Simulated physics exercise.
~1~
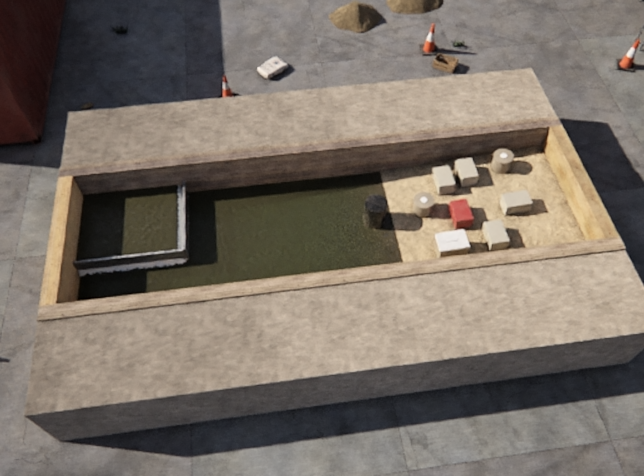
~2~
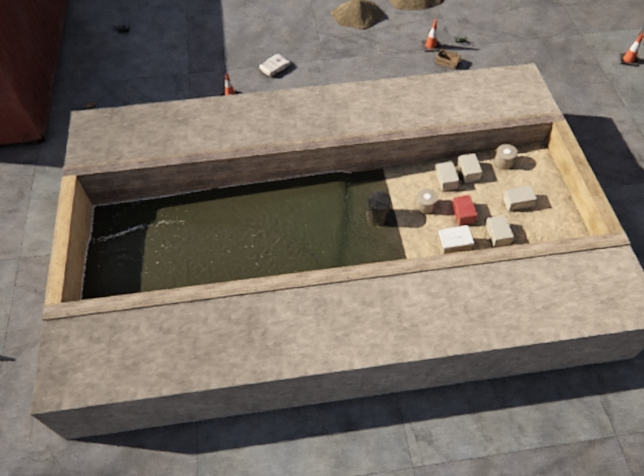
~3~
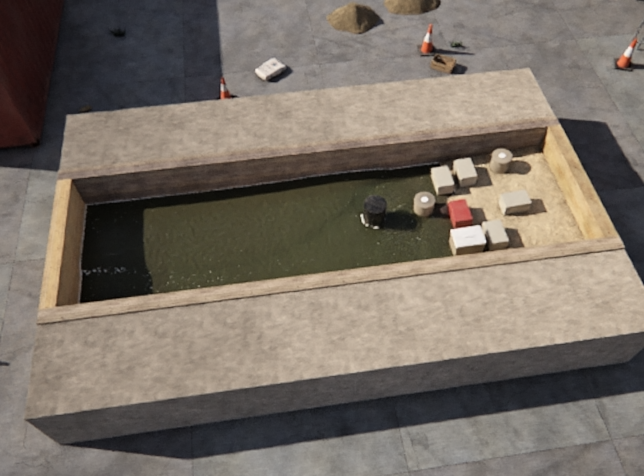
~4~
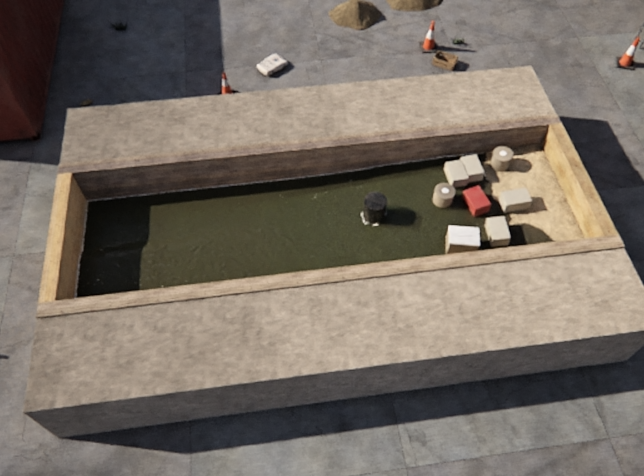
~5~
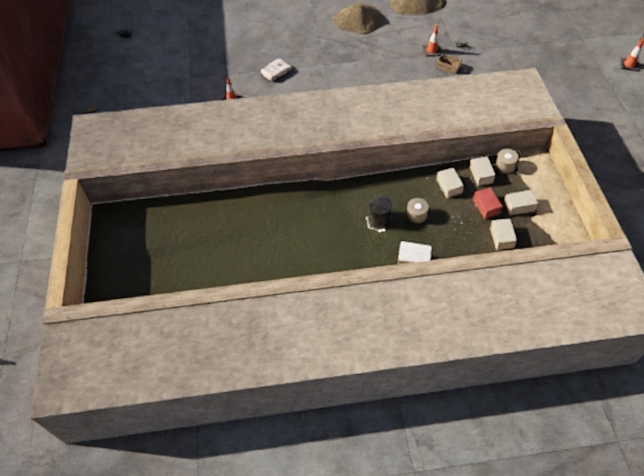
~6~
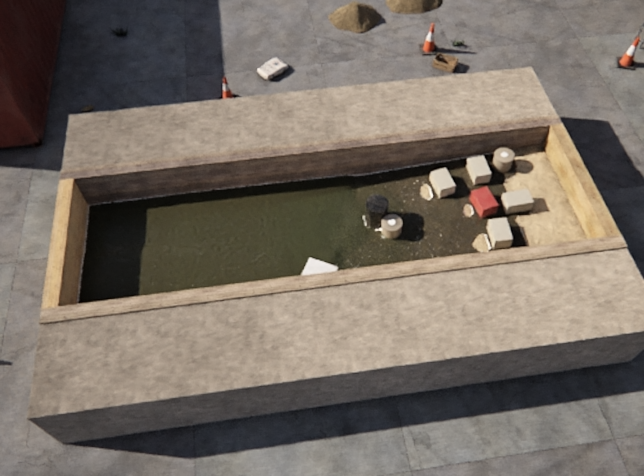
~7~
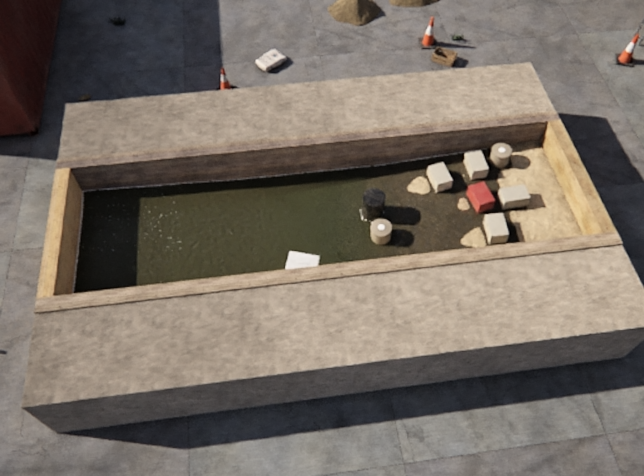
A long stone-walled trough lies on grey paving, seen from above, with dark green water at the left and sand at the right. A raised block of water stands behind boarding at the far left, while pale boxes, a red crate, whitish tubs and a dark tub sit toward the sand. The boarding vanishes and the water surges right, running up among the objects and nudging the red crate slightly. As it draws back, a white box drifts far left along the near wall and a pale tub slides beside the dark one, while the others rest on wet sand.
